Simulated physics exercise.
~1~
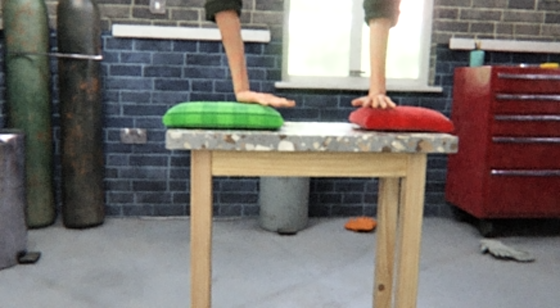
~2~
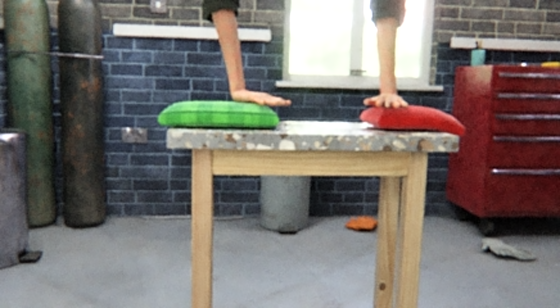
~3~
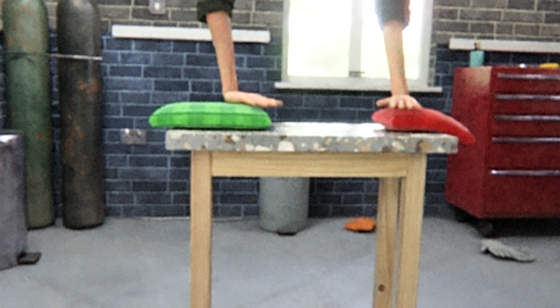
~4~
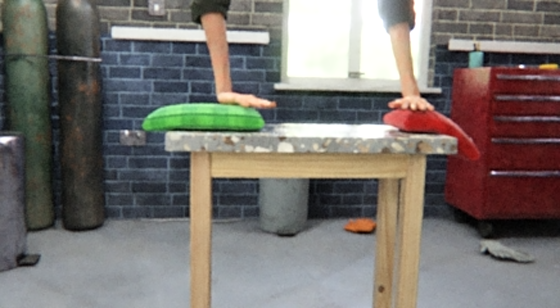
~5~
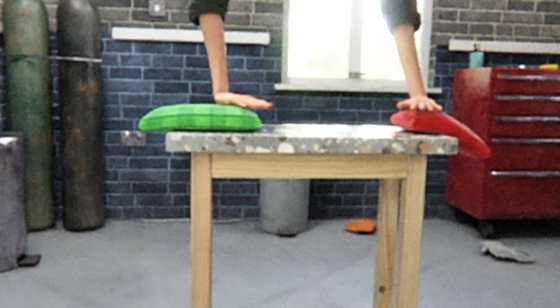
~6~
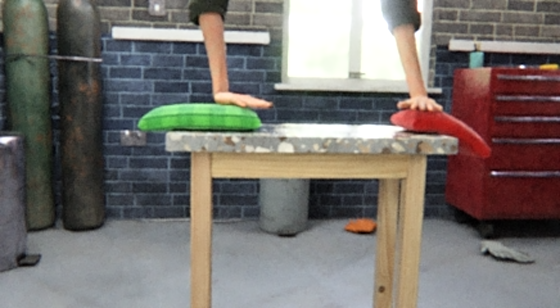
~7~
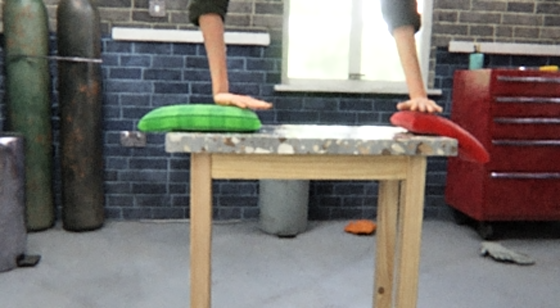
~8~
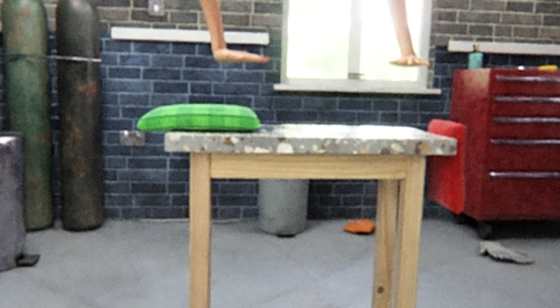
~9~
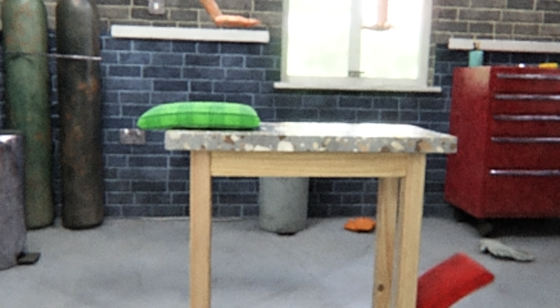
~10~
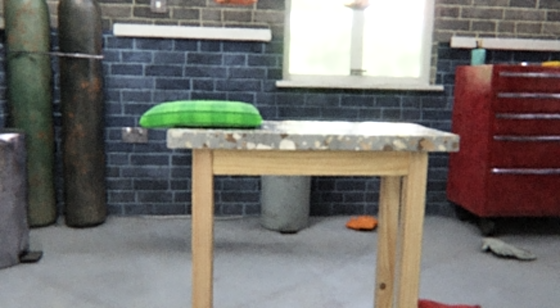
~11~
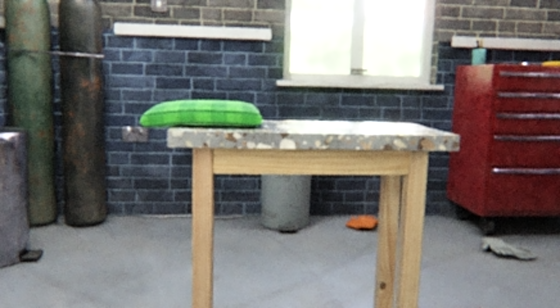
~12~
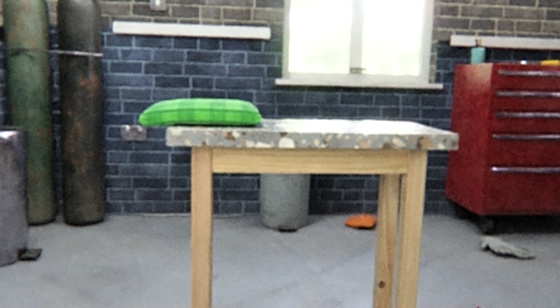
A workshop with a dark brick wall, gas cylinders at left and a red tool chest at right is seen from the front by a slightly swaying camera. On a speckled-topped table with wooden legs, one hand presses on a green checked folded blanket at left and another on a red sack at right. The hands slide the two apart until each juts past its end of the table, then pause. They let go and lift away. The red sack tips off the right end and drops to the floor, passing out of view, while the green blanket stays put.
